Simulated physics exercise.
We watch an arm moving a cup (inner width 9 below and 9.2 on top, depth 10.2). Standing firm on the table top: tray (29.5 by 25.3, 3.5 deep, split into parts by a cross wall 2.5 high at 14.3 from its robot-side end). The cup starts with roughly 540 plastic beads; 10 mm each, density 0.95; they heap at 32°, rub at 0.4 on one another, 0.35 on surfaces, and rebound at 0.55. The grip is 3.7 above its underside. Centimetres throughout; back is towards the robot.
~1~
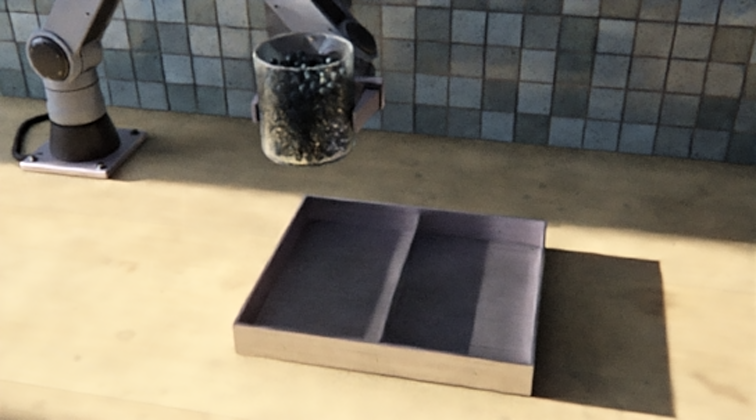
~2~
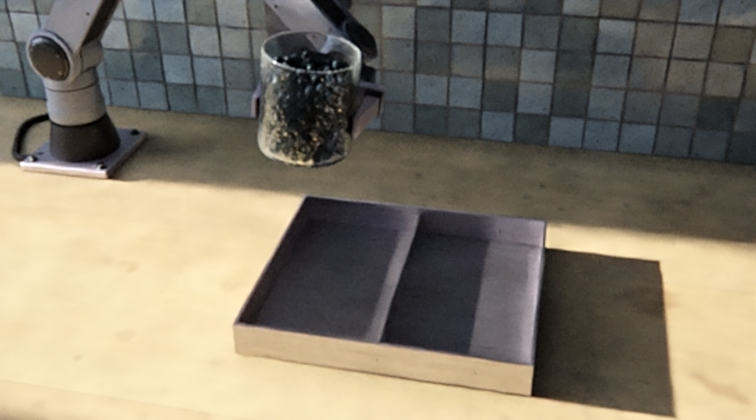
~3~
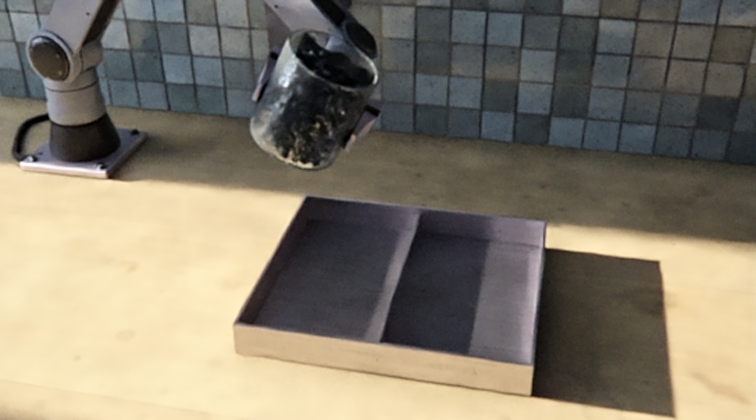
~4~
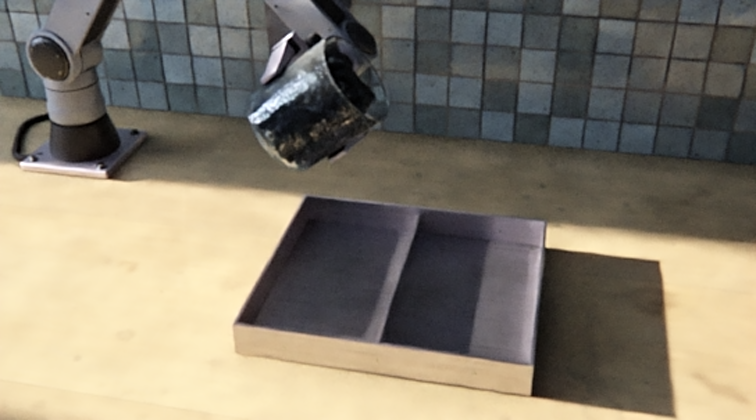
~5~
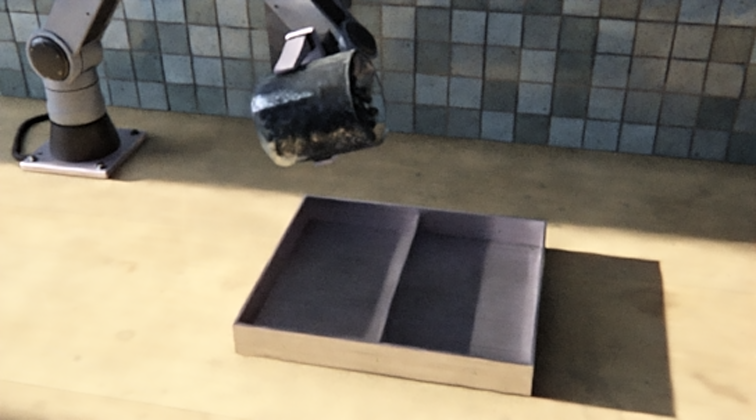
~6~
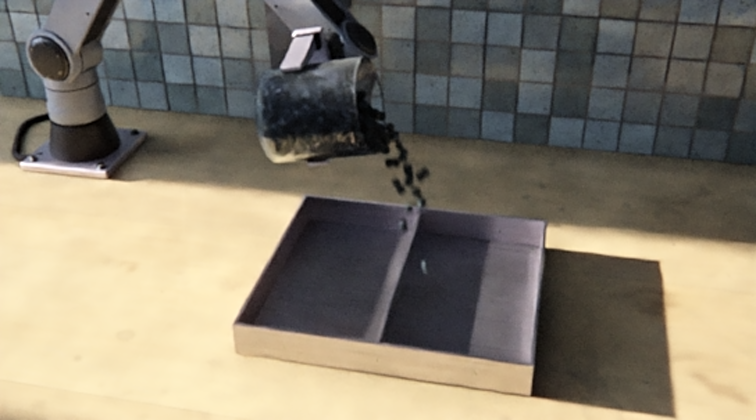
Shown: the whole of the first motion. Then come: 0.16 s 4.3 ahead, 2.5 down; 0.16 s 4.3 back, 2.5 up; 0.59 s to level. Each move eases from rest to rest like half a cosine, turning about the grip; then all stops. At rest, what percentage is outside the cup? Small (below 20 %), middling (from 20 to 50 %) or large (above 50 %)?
Answer: Middling; from 20 to 50 % of the plastic beads finish outside the cup.
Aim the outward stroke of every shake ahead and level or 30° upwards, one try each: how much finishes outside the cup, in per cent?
About 40 and 45 per cent.
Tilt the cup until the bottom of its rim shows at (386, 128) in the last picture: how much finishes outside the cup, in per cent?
About 5 per cent.
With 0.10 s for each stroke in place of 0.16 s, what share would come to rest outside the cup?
It would be near 40 per cent.
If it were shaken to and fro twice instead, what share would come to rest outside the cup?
Then about 40 per cent.
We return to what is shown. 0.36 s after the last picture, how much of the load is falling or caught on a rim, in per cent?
Some 10 per cent.
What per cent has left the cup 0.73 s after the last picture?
Some 25 per cent.
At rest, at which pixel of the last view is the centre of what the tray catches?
Around (468, 300).
Then, 0.36 s on, tilted 77° forward, highest piece 24 above the table; 413 in the cup, 76 in the far-side part, 1 on the table or floor, 54 in flight or on a rim.
Then, 0.73 s on, tilted 17° forward, highest piece 27 above the table; 395 in the cup, 130 in the far-side part, 14 in the robot-side part, 4 on the table or floor, 1 in flight or on a rim.
Then, 1.11 s on, level, highest piece 27 above the table; 395 in the cup, 131 in the far-side part, 14 in the robot-side part, 4 on the table or floor.
Then, 2.16 s on, level, highest piece 27 above the table; 395 in the cup, 131 in the far-side part, 14 in the robot-side part, 4 on the table or floor.
In the end, 395 in the cup, 131 in the far-side part, 14 in the robot-side part, 4 on the table or floor. That is 27 % outside the cup.
